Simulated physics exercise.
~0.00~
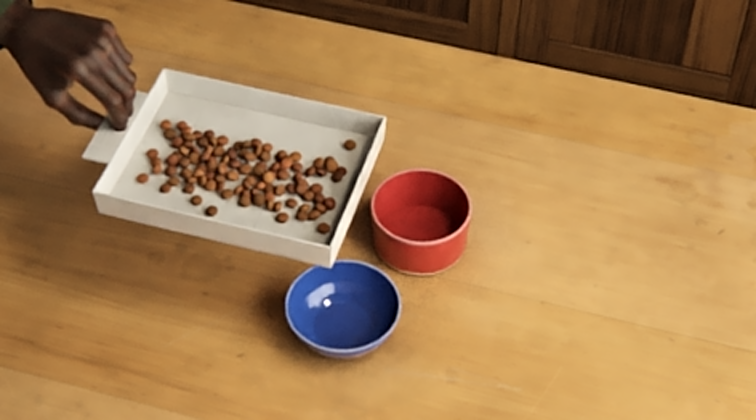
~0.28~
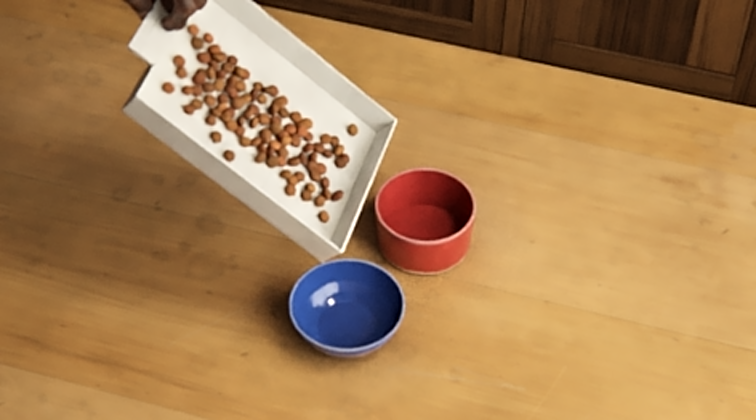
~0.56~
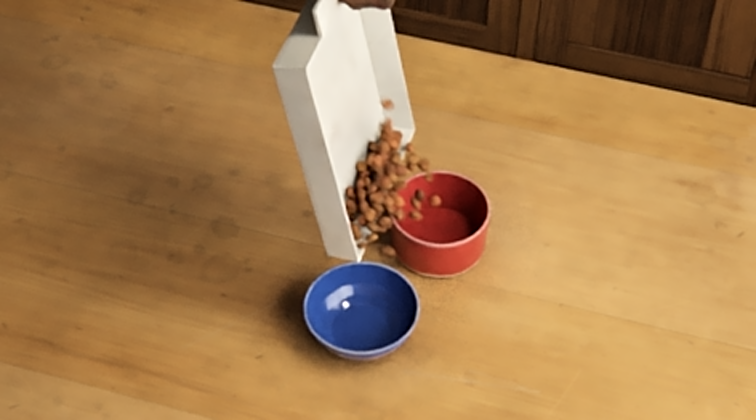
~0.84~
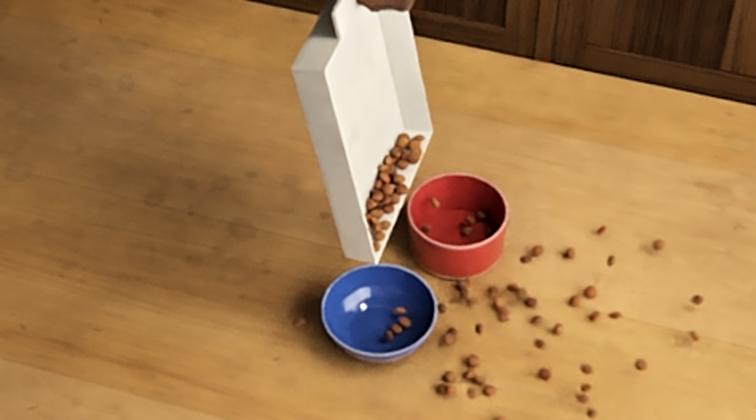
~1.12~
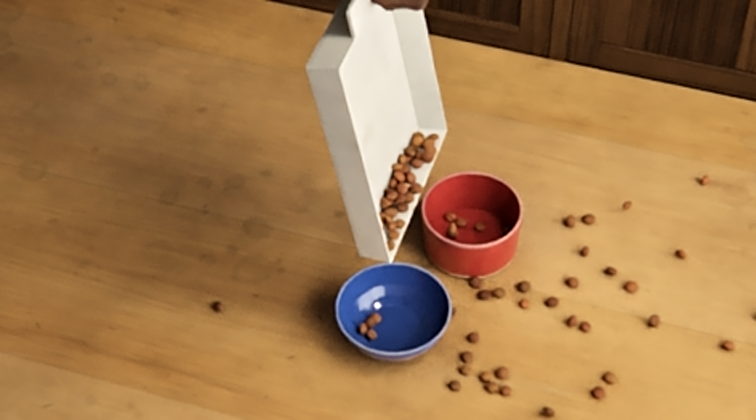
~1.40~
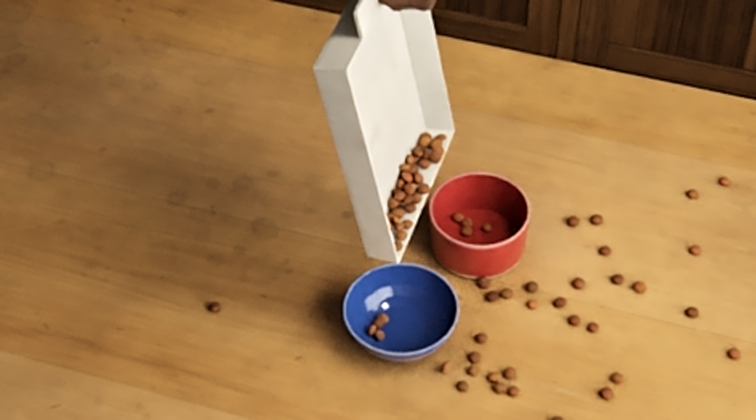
White tray of brown kibble tipping steeply in a hand, scattering pieces mostly across the wooden table, few reaching two bowls.
